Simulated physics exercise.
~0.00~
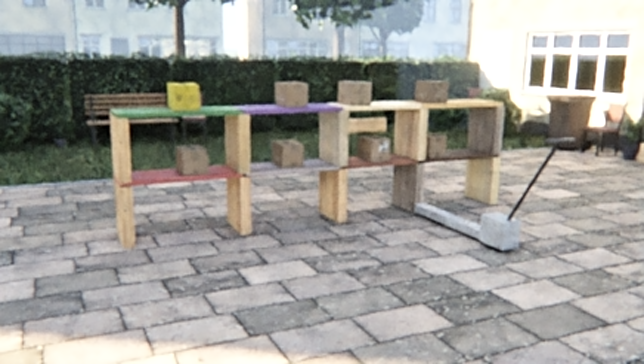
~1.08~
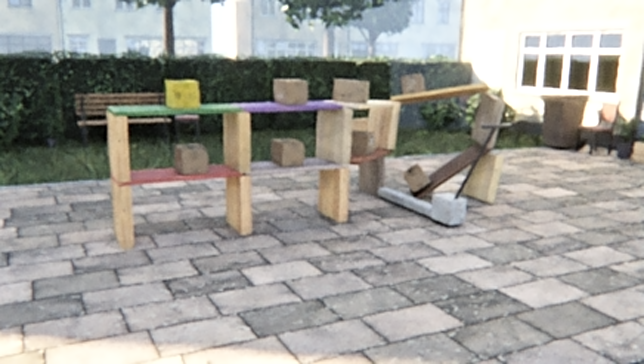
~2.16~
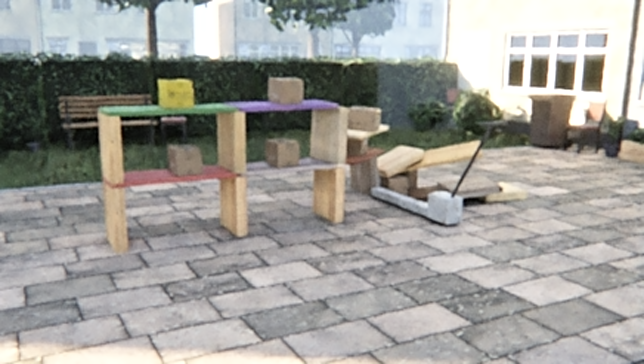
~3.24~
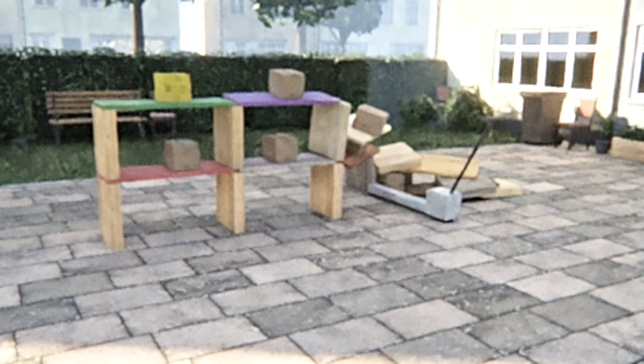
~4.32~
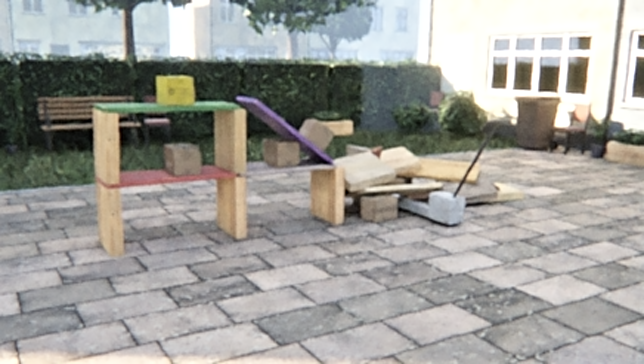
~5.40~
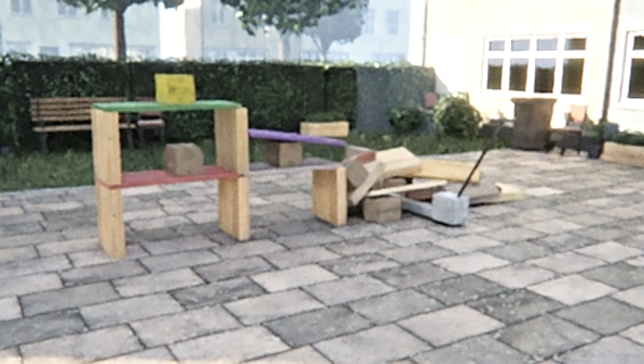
A long-handled jack slid left into the foot of an upright beneath makeshift wooden shelves, and the right side collapsed section by section until the purple board tipped down, leaving the green and red boards standing at left with the yellow box on top.
